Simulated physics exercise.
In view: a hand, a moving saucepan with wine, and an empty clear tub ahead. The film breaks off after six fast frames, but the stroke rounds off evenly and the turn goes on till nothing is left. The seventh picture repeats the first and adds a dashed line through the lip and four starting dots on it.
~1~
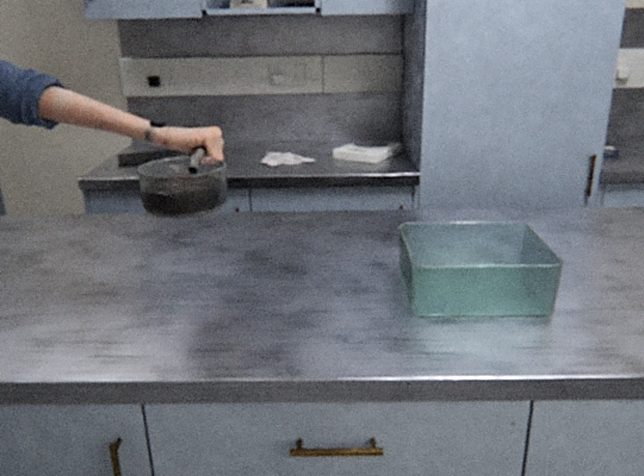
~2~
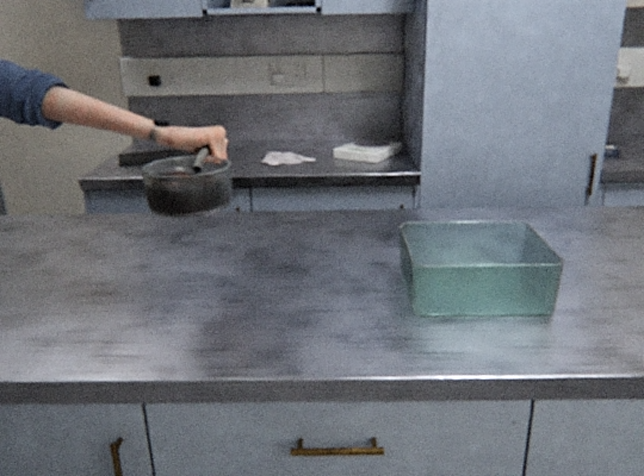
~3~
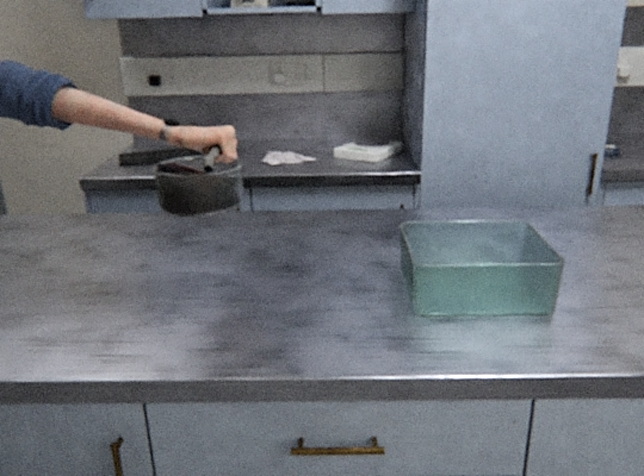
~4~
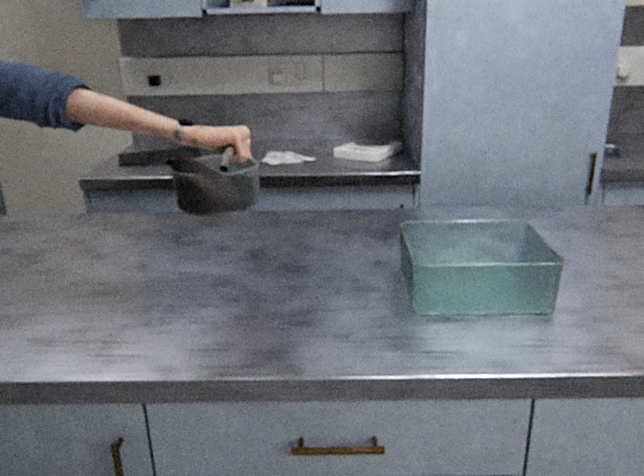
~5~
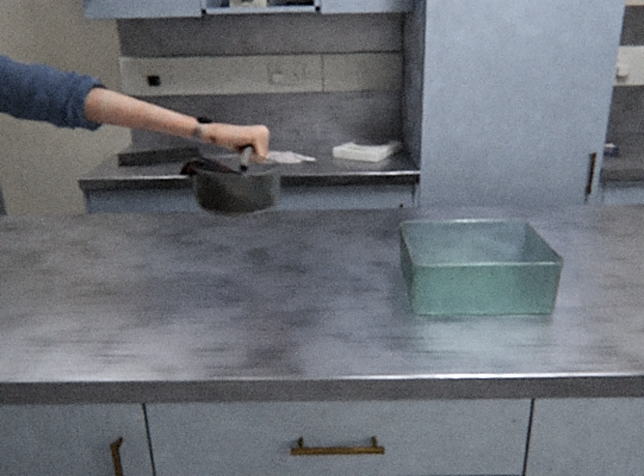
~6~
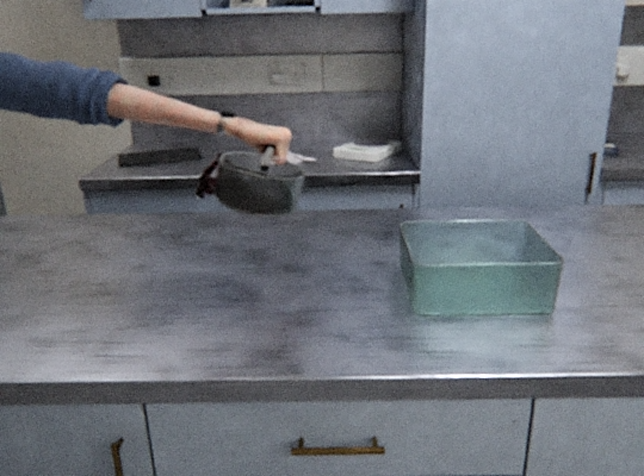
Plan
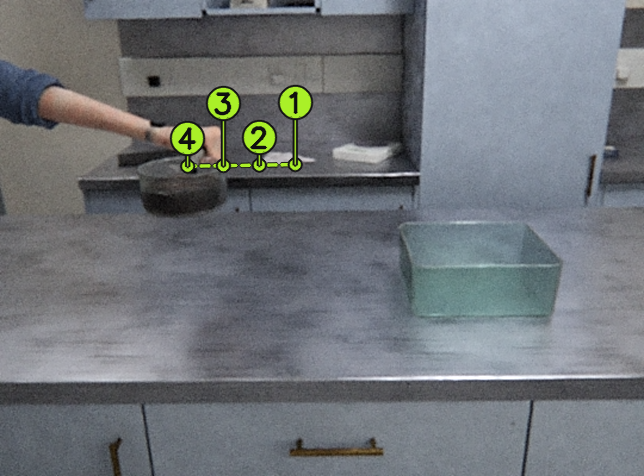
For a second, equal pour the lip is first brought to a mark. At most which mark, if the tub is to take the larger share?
That is dot 2.
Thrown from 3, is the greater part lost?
Yes.
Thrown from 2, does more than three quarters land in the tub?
No, it does not.
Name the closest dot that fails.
3.
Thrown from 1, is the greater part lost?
No.
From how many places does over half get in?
Two of the four.
On the marked copy, 1 at (295, 164); 2 at (259, 165); 3 at (223, 165); 4 at (187, 166).
For dot 1, about 79 % lands in the tub, 17 % falls short and 5 % goes beside or beyond.
For dot 2, about 63 % lands in the tub, 33 % falls short and 4 % goes beside or beyond.
For dot 3, about 35 % lands in the tub, 60 % falls short and 5 % goes beside or beyond.
For dot 4, about 10 % lands in the tub, 86 % falls short and 4 % goes beside or beyond.
